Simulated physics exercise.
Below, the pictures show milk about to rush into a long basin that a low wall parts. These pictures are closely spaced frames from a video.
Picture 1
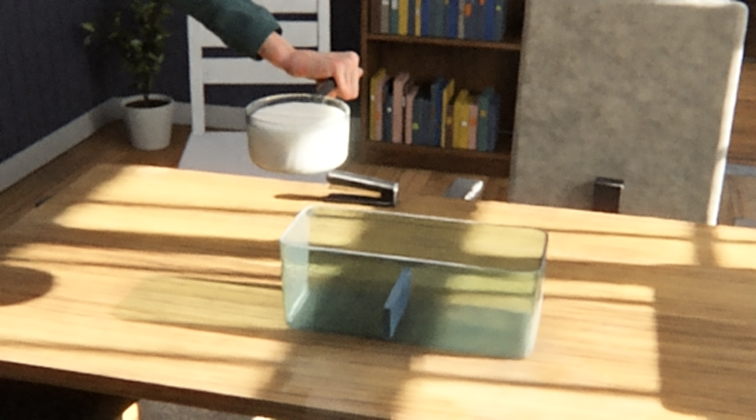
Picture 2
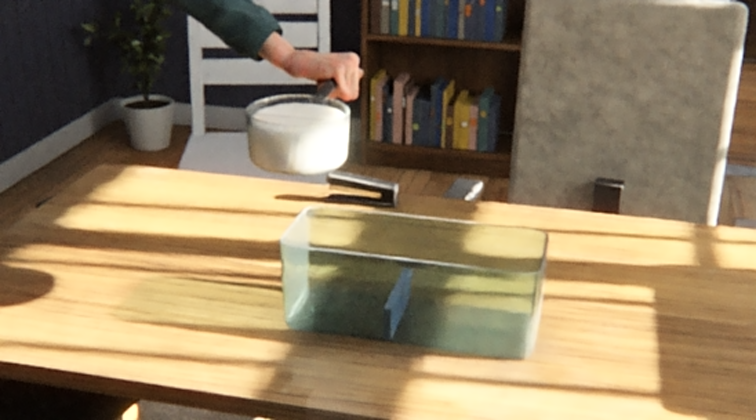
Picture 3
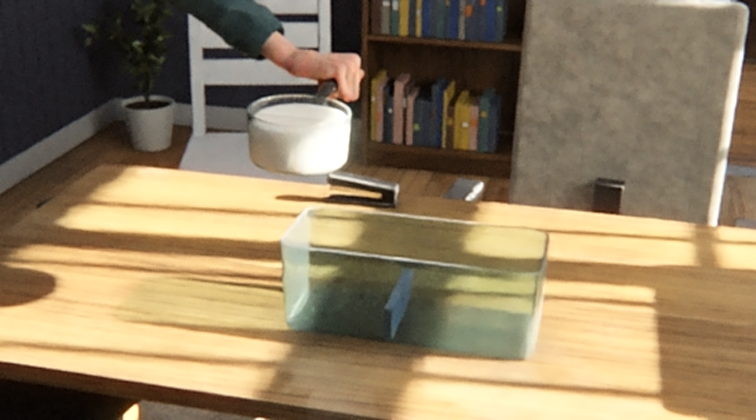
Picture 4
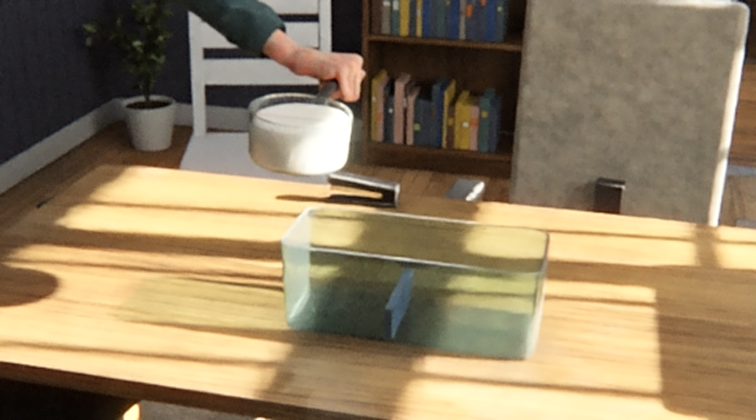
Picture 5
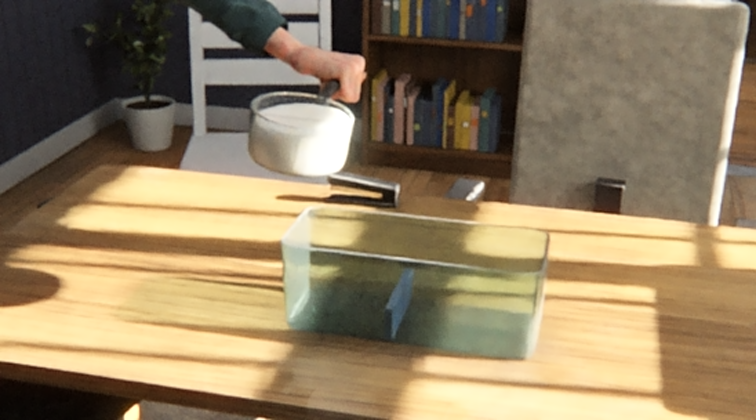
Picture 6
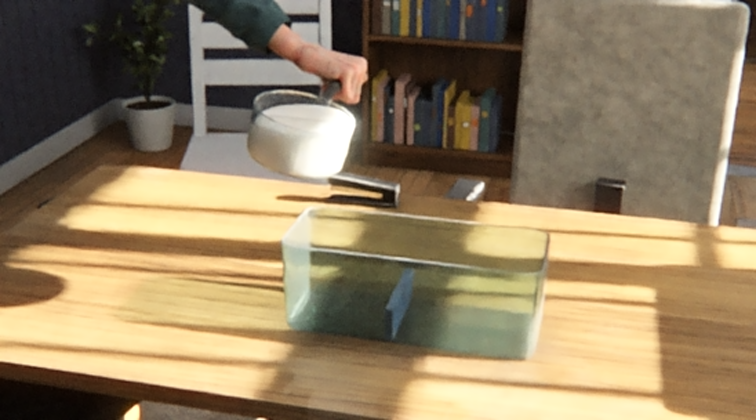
A hand slowly tilts a clear pot of milk rightward above a table with a glass basin.
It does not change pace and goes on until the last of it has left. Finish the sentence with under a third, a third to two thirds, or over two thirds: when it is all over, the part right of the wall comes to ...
When it is all over, the part right of the wall comes to a third to two thirds.
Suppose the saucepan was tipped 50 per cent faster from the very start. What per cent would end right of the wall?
Close to 40 per cent.
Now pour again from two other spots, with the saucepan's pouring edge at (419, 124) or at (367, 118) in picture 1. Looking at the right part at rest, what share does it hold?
95 % and 70 %.
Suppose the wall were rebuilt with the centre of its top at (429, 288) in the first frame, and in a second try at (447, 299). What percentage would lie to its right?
The first placement leaves close to 5 per cent, the second close to 10 per cent.
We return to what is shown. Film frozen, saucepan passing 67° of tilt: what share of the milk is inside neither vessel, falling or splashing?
It's close to 30 per cent.
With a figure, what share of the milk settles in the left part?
I'd put it at about 50 per cent.
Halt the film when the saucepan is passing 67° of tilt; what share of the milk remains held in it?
Close to 50 per cent.
A moment on, the saucepan is tipped part way and 51 per cent is still to pour, 7 is left of the wall and 10 right of it.
Next, the saucepan is tipped on its side and 10 per cent is still to pour, 33 is left of the wall and 49 right of it.
Then the saucepan is tipped right over and 1 per cent is still to pour, 48 is left of the wall and 50 right of it.
Later the saucepan is tipped right over and 0 per cent is still to pour, 49 is left of the wall and 50 right of it.
Finally, 49 per cent lies left of the wall, 50 right of it and 1 outside.
